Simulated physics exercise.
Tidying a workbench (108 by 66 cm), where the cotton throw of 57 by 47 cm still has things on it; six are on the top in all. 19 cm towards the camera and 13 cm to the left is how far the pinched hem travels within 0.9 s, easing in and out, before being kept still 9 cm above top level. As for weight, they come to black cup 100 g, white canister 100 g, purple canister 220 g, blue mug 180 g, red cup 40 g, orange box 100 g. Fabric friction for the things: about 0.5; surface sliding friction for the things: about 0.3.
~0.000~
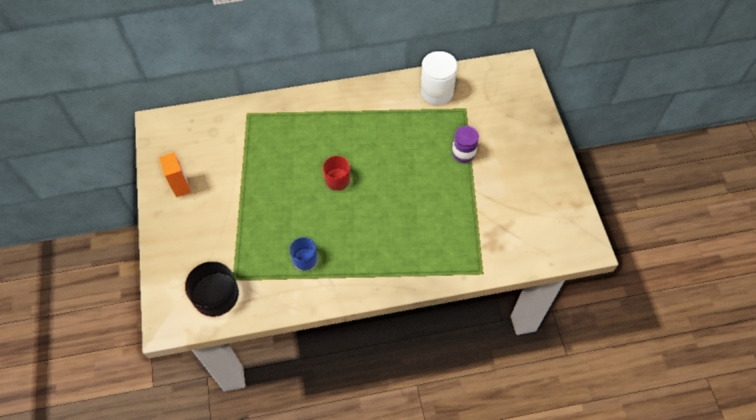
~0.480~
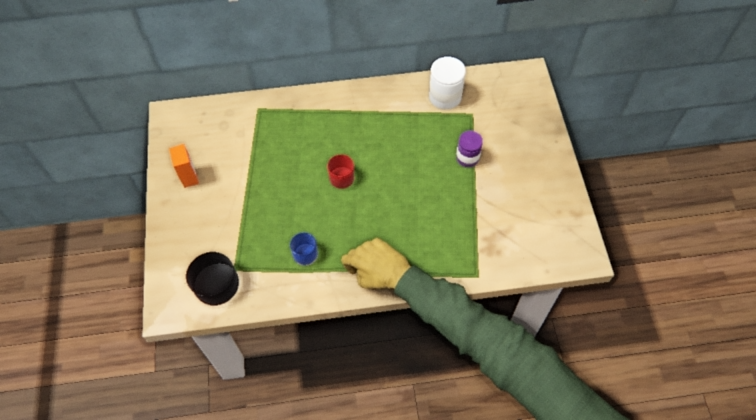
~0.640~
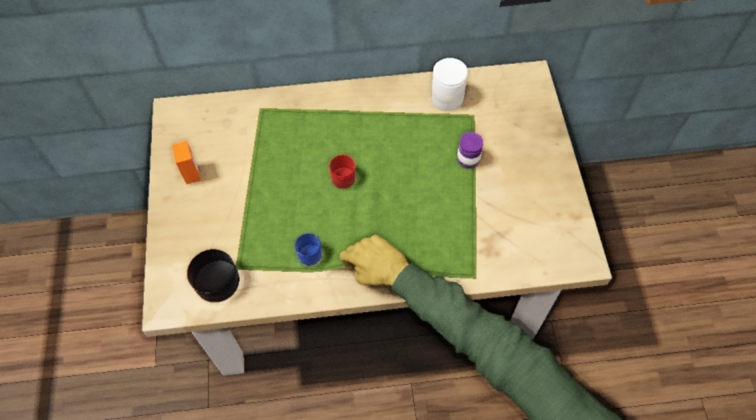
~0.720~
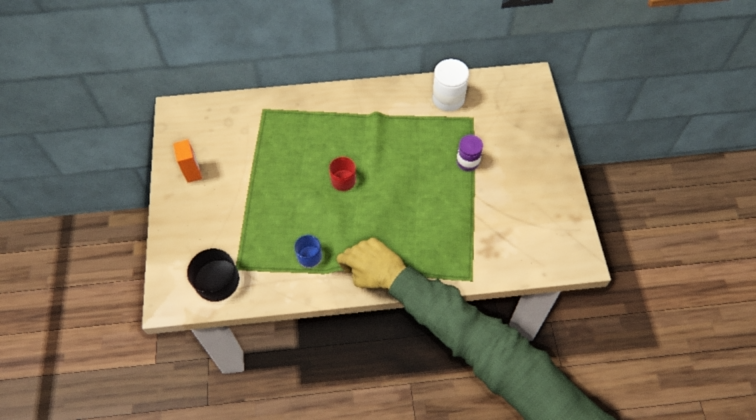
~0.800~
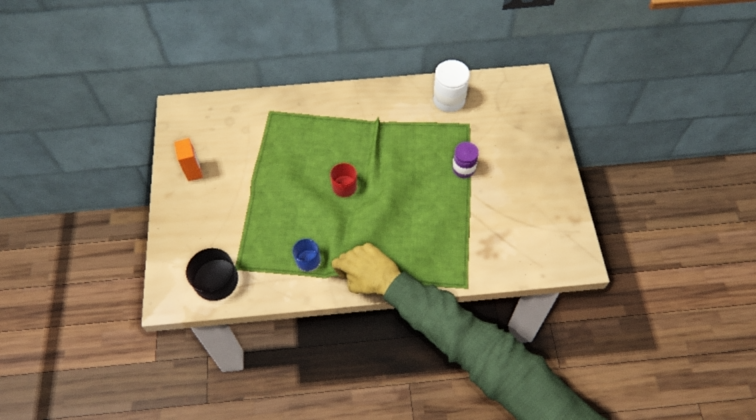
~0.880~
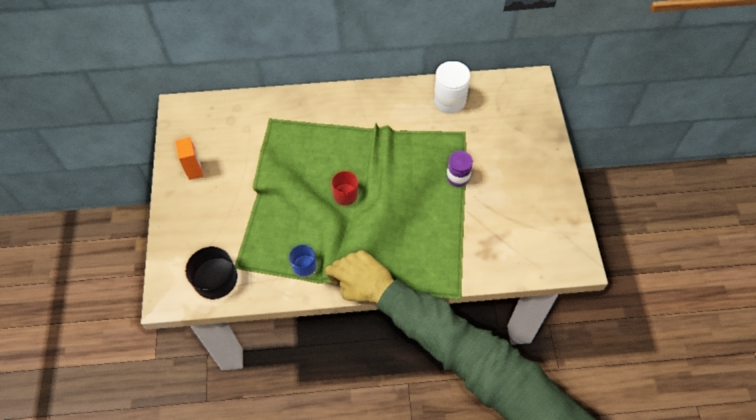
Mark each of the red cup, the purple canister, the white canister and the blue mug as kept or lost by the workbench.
Red cup: Kept; purple canister: Kept; white canister: Kept; blue mug: Lost.
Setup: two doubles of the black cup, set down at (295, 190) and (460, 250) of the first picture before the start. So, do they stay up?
In order: Holds on; comes off.
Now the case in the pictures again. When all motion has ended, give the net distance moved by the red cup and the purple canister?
For the red cup it's 20 cm, and for the purple canister it's 25 cm.
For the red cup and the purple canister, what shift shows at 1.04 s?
The red cup is 10 cm out, the purple canister 10 cm.
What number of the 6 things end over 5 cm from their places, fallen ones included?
That comes to 4 of the things.
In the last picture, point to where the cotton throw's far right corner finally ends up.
It ends up approximately at (430, 188).
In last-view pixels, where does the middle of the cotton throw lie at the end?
The midpoint is close to pixel (333, 264).
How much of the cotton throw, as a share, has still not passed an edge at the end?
I'd estimate close to 75 per cent.
After 1.0 s, 95 % of the cotton throw is still over the top; purple canister 12 cm off its start, red cup 11 cm off its start, blue mug 9 cm off its start.
After 1.2 s, 90 % of the cotton throw is still over the top; purple canister 19 cm off its start, red cup 17 cm off its start, blue mug 13 cm off its start.
After 1.4 s, 80 % of the cotton throw is still over the top; purple canister 24 cm off its start at (422, 218), red cup 20 cm off its start at (331, 240), blue mug 17 cm off its start at (268, 307).
After 1.5 s, 80 % of the cotton throw is still over the top; purple canister 27 cm off its start, blue mug on its side, 22 cm off its start, red cup 22 cm off its start.
After 3.1 s, 75 % of the cotton throw is still over the top; blue mug over the edge, purple canister 27 cm off its start at (418, 228), red cup 20 cm off its start at (318, 234), white canister 0 cm off its start at (453, 74).
